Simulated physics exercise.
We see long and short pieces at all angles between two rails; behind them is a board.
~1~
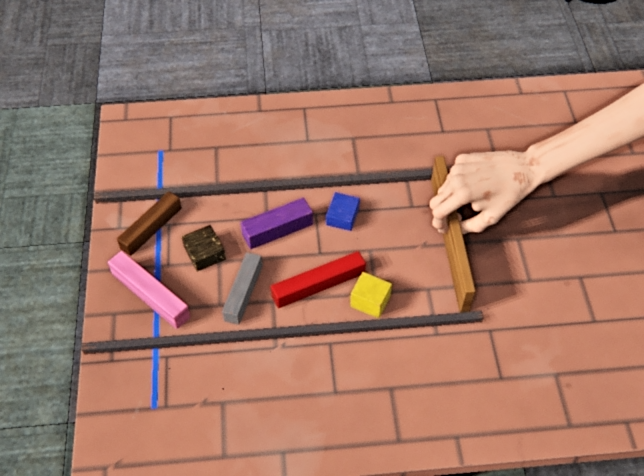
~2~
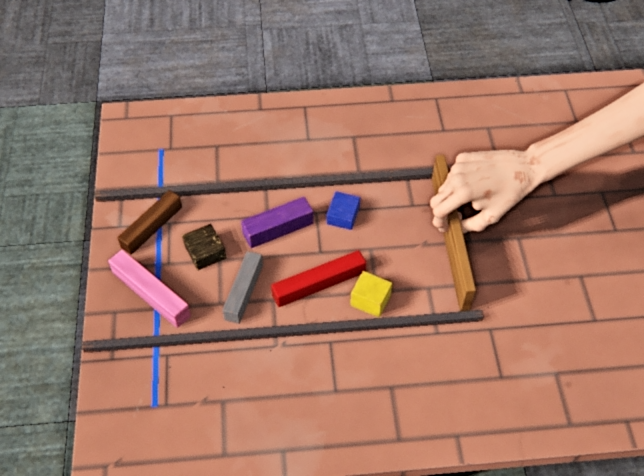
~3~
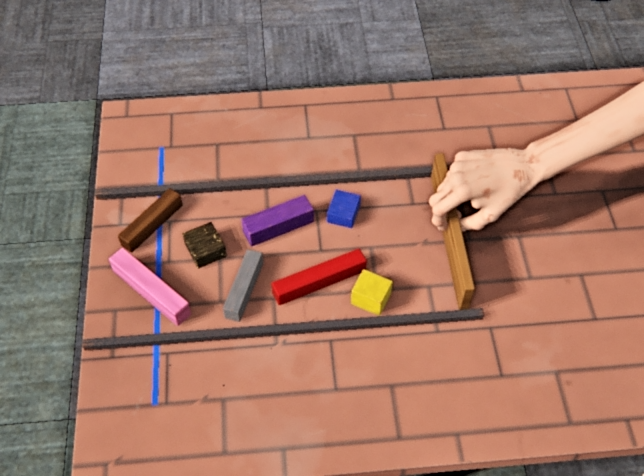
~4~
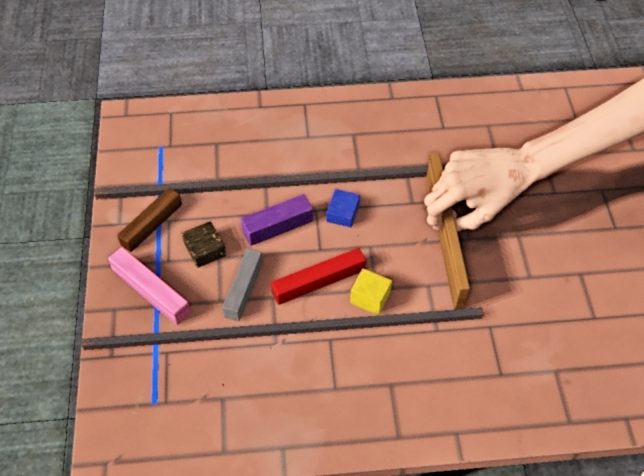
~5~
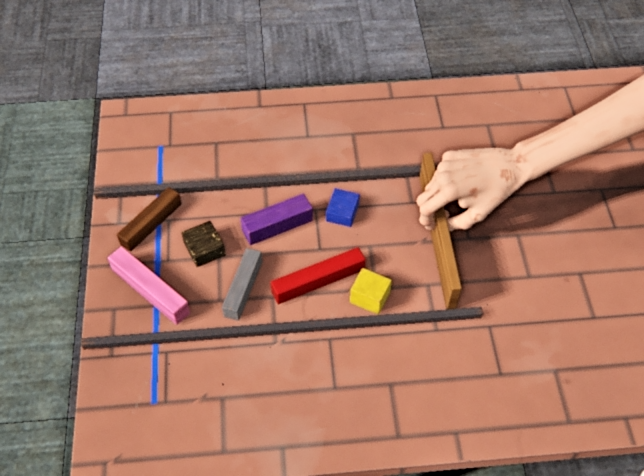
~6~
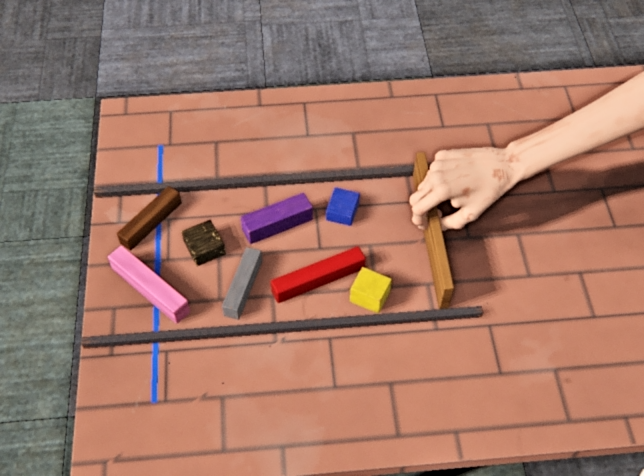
A hand slides a wooden board slightly left between two rails, toward scattered coloured pieces.
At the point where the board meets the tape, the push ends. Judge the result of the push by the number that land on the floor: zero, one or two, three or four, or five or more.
The number that land on the floor is one or two.
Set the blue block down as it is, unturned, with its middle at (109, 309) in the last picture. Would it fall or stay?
Lab note: Started there, it ends up below.
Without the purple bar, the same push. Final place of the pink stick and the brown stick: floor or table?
So the pink stick goes down and the brown stick keeps its place.
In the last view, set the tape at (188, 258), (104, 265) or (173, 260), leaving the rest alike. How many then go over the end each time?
Try 1: 0; try 2: 6; try 3: 1.
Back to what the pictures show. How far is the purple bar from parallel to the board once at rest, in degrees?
I'd put it at about 25°.
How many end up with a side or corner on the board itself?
Number: 3.
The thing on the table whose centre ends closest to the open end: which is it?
The brown stick.
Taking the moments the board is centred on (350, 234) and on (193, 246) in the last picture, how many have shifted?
It comes to 3 for the first spot, 8 for the other.
Early on, none off yet; brown stick at rest near (150, 218); pink stick at rest near (149, 284); black block at rest near (204, 243).
A while later, none off yet; brown stick at rest near (150, 218); pink stick travelled a little near (127, 288); black block travelled well along near (136, 260).
Finally, the number that fall off is one or two; lost, black block and pink stick.
